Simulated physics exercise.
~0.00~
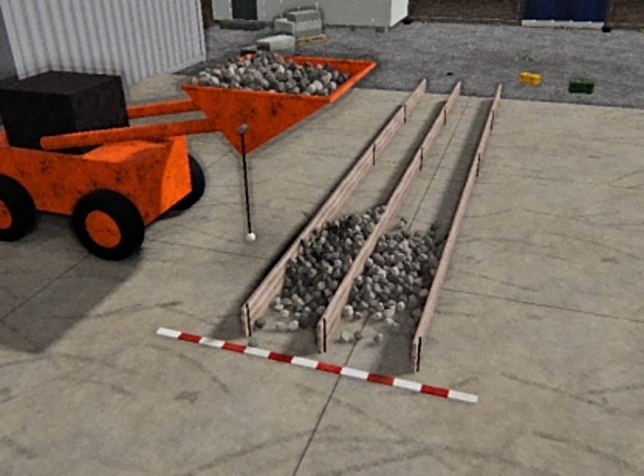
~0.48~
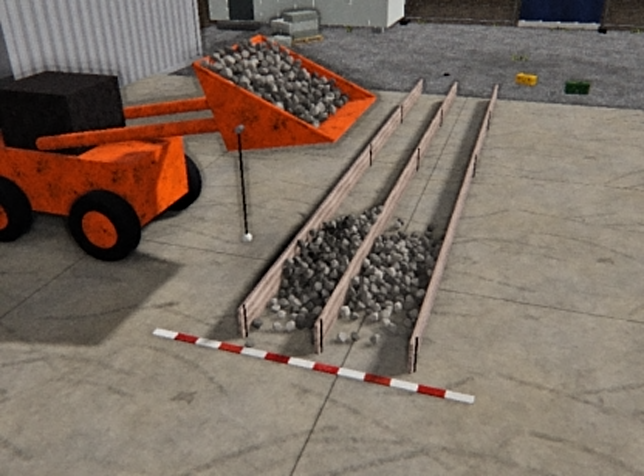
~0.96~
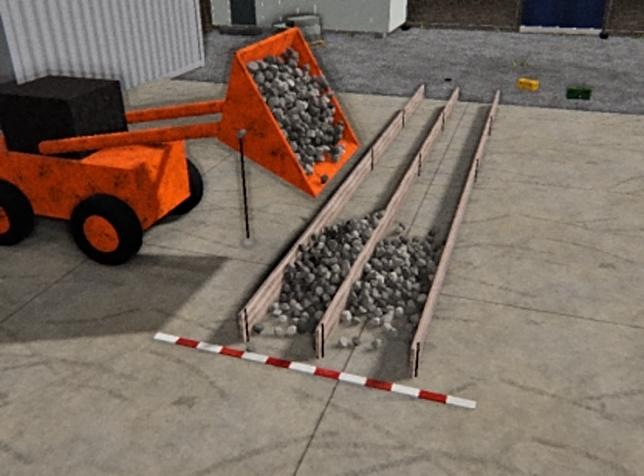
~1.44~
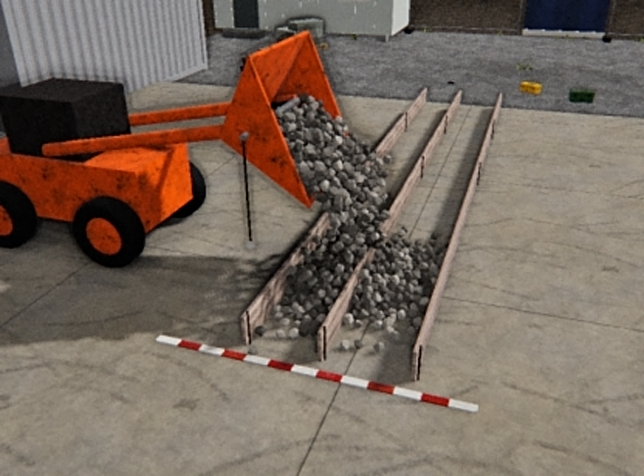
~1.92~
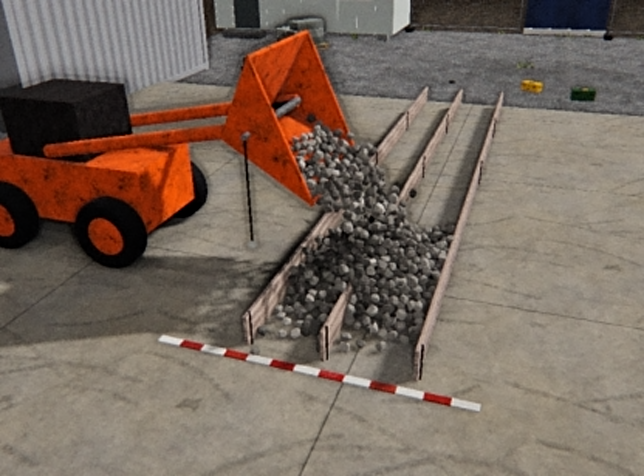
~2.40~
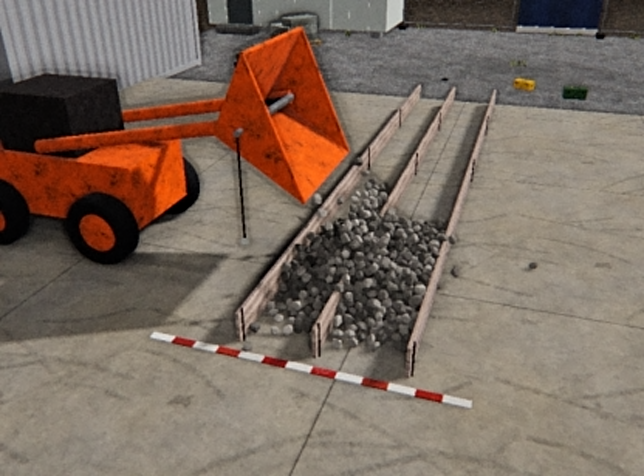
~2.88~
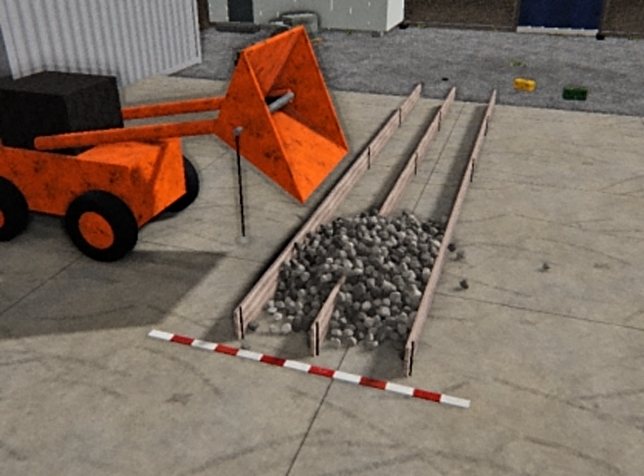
On a concrete yard beside a pale corrugated container, an orange loader holds a bucket of grey stones near three long, low boards, where an earlier heap already lies in the two bays between them. The bucket tips forward, steeper and steeper, while its load at first stays inside. Then the stones slide over the lip and pour down onto the heap, spreading across the middle board and burying part of it. The bucket empties and stays tilted. The stones settle in a broad pile across both bays, with a few strays lying beyond the right-hand board.
